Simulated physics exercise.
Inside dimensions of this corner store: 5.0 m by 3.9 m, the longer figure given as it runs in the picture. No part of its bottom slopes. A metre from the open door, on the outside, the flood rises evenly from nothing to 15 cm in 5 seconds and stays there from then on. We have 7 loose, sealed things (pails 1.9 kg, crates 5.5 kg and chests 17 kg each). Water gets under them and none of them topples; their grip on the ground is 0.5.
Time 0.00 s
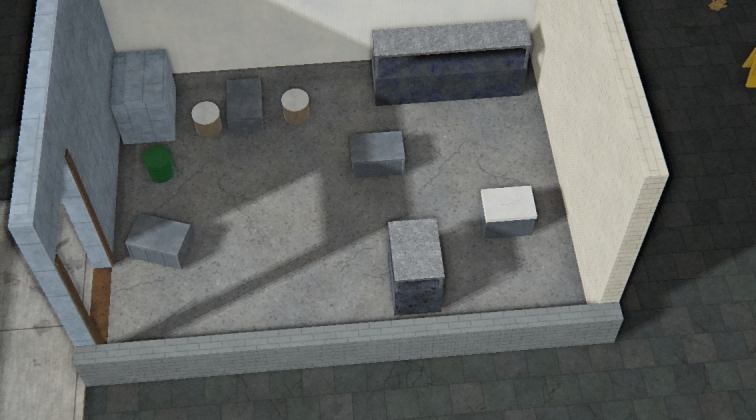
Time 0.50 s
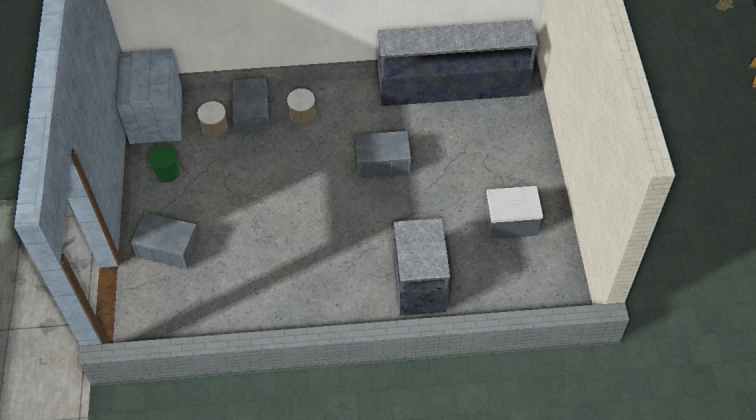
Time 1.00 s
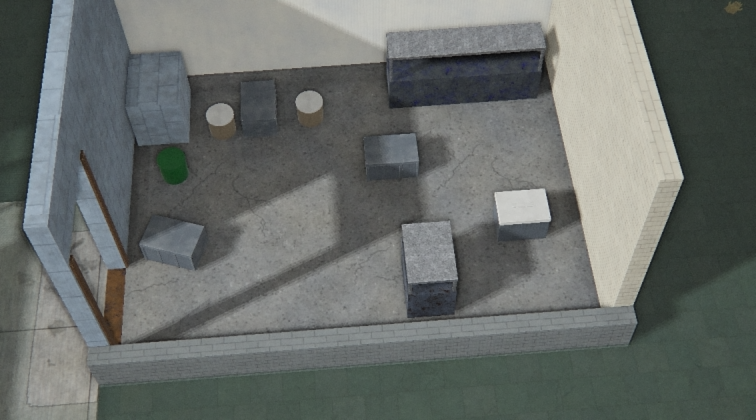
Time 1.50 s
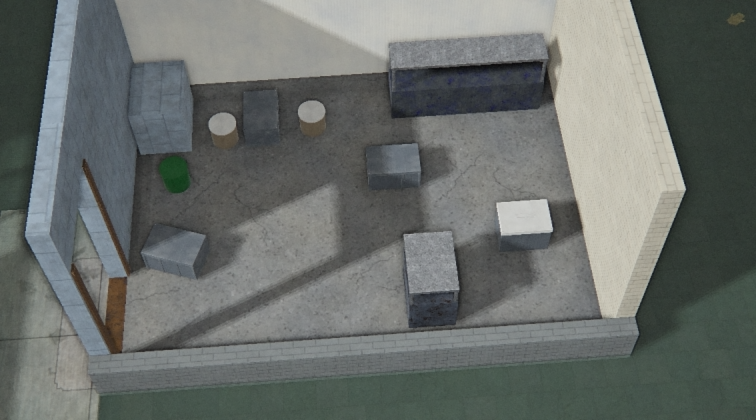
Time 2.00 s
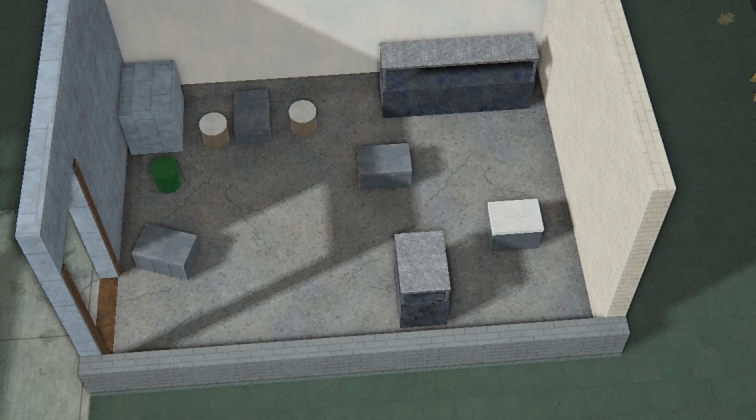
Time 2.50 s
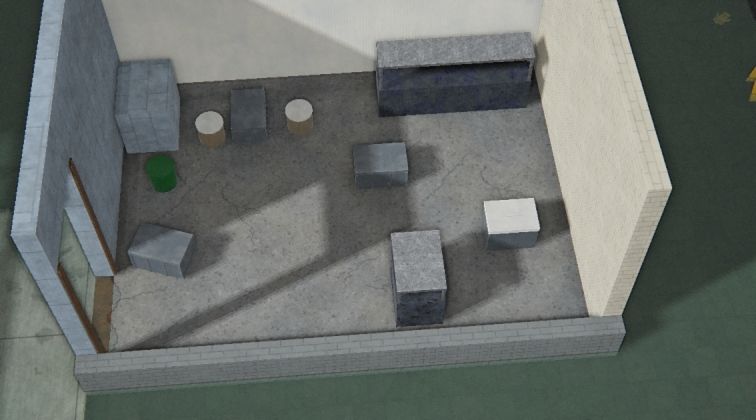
A roofless store with blocks and a green pail shifts slightly in view; nothing inside moves.
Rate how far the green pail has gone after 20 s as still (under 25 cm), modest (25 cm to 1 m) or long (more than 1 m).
Modest.
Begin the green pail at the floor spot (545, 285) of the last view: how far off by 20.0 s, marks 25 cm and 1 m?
It creeps a little.
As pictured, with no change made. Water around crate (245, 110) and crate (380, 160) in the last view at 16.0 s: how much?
Depths: Near 4 cm, then near 5 cm.
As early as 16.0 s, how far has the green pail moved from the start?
It is about 0 cm out of place by then.
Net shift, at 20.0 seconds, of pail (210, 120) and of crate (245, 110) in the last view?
80 cm and 200 cm respectively.
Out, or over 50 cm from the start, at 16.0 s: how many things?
The number by then is 3.
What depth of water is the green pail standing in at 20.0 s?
7 cm or so.
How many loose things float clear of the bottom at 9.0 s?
0 of them.
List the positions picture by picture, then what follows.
In the first picture, the green pail at (156, 157) rests on the ground; water covers 0.0 m2; 0 of 7 have shifted.
In the second picture, the green pail at (162, 157), on the bottom; 0.0 m2 under water; 0 of 7 have shifted.
In the third picture, the green pail at (171, 159), on the bottom; 0.0 m2 under water; 0 of 7 have shifted.
In the fourth picture, the green pail at (173, 167), on the bottom; 0.0 m2 under water; 0 of 7 have shifted.
In the fifth picture, the green pail at (164, 168) rests on the ground; water covers 0.0 m2; 0 of 7 have shifted.
In the sixth picture, the green pail at (160, 166), on the bottom; water covers 0.0 m2; 0 of 7 have shifted.
After 4.0 s the green pail is near (160, 166), 0.0 m from its start, aground; 0 afloat.
After 9.0 s the green pail is near (160, 166), 0.0 m from its start, aground; 0 afloat.
After 16.0 s the green pail is near (158, 167), 0.0 m from its start, afloat; 6 afloat.
After 20.0 s the green pail is near (128, 212), 0.7 m from its start, afloat; 7 afloat.
